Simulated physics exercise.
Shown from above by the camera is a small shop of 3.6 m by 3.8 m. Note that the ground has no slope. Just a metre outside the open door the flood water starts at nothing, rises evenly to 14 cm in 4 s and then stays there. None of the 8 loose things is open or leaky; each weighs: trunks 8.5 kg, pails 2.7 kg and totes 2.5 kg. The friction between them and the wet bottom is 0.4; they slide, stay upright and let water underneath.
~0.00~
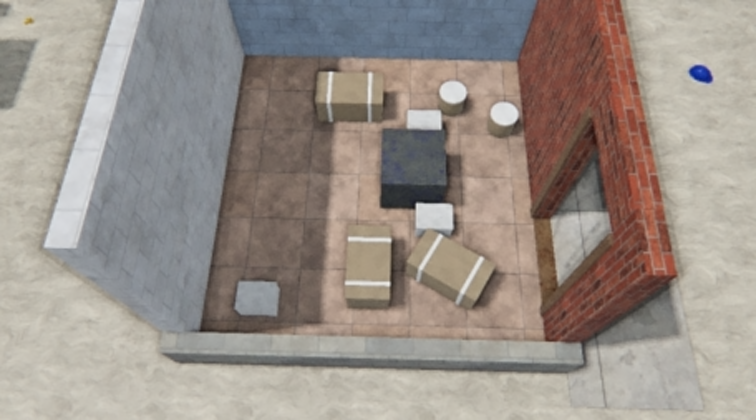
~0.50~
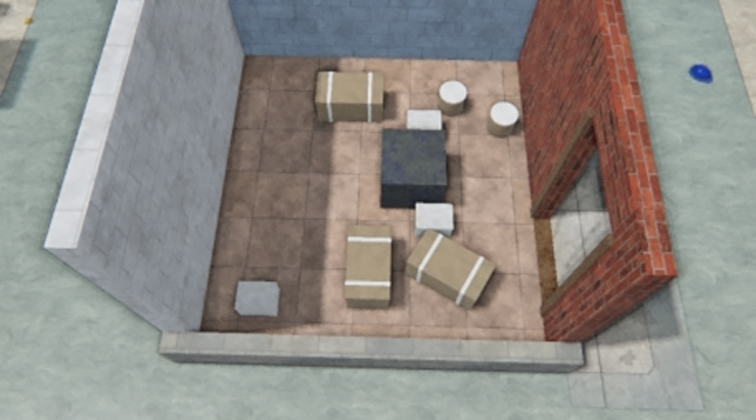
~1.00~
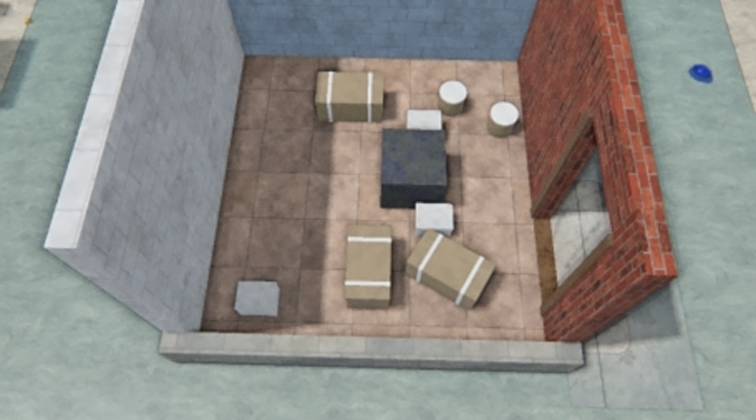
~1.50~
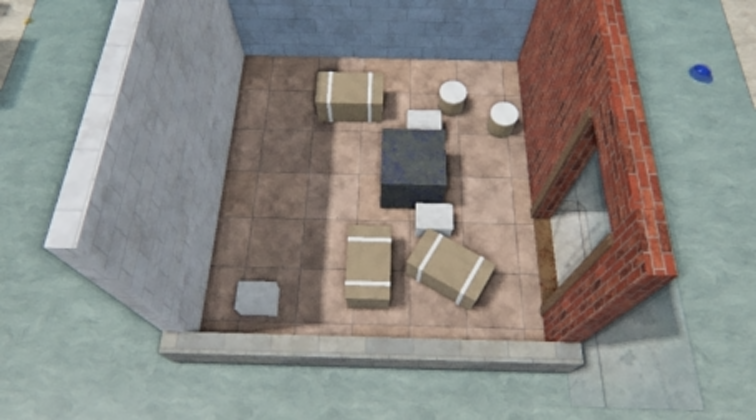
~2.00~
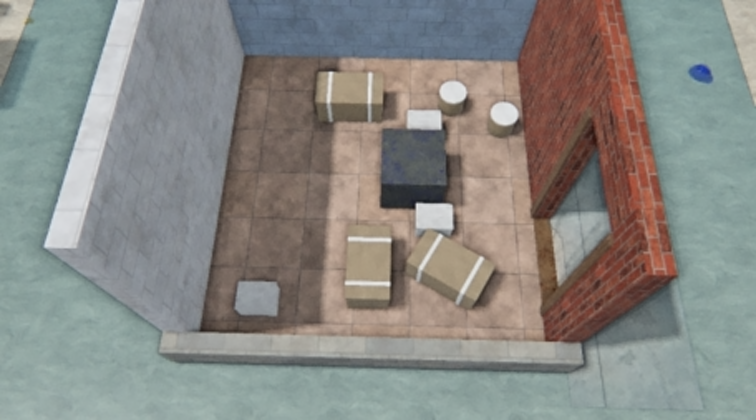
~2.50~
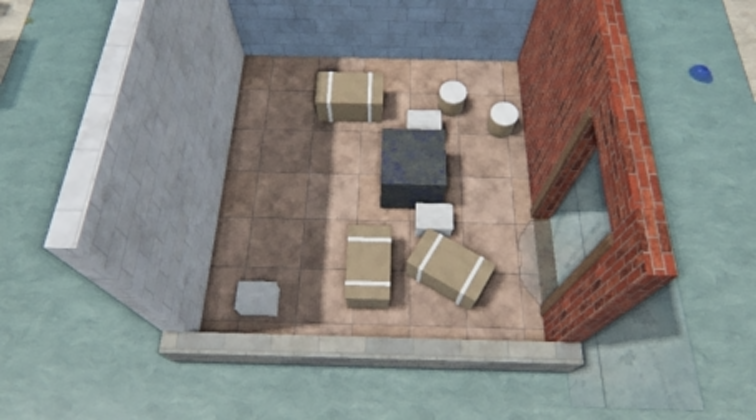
Small roofless shop with boxes and pails staying still inside as shallow water spreads over the pale ground around its walls.
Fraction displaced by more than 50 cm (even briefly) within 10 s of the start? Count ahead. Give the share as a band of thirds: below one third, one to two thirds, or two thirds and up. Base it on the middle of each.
The moved part is mid-sized, a third to two thirds.
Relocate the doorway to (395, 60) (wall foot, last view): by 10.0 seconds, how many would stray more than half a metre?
Then it comes to 4.
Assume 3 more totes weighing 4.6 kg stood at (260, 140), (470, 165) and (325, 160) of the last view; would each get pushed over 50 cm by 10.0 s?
For each in turn I get a greater distance, a smaller distance and a smaller distance.
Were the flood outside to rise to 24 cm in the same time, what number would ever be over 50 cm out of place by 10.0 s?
Then the count would be 6.
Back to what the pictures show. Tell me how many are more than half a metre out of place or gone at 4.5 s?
By my reckoning, 0.
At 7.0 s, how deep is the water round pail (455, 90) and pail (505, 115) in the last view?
First about 2 cm, second about 2 cm.
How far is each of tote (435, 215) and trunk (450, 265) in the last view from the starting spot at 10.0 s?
In turn: 250 cm, 150 cm.
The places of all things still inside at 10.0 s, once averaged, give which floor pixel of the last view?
Mean position approx. (356, 154).
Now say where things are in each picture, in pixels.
A trunk at (369, 261) rests on the ground; a pail at (453, 92) rests on the ground; 0.0 m2 under water; 0 of 8 have shifted, in the first picture.
A trunk at (369, 261), on the bottom; a pail at (453, 92) rests on the ground; 0.0 m2 under water; 0 of 8 have shifted, in the second picture.
A trunk at (369, 261) rests on the ground; a pail at (453, 92) rests on the ground; water covers 0.0 m2; 0 of 8 have shifted, in the third picture.
A trunk at (369, 261) rests on the ground; a pail at (453, 92) rests on the ground; 0.0 m2 under water; 0 of 8 have shifted, in the fourth picture.
A trunk at (369, 261) rests on the ground; a pail at (453, 92) rests on the ground; 0.0 m2 under water; 0 of 8 have shifted, in the fifth picture.
A trunk at (369, 261) rests on the ground; a pail at (453, 92) rests on the ground; 0.1 m2 under water; 0 of 8 have shifted, in the sixth picture.
After 3.5 s 0 of 8 are over 50 cm from their spots; 0 afloat.
After 4.5 s 0 of 8 are over 50 cm from their spots; 1 afloat.
After 7.0 s 3 of 8 are over 50 cm from their spots; 4 afloat.
After 10.0 s 4 of 8 are over 50 cm from their spots, and 4 have been at some point; 4 afloat.
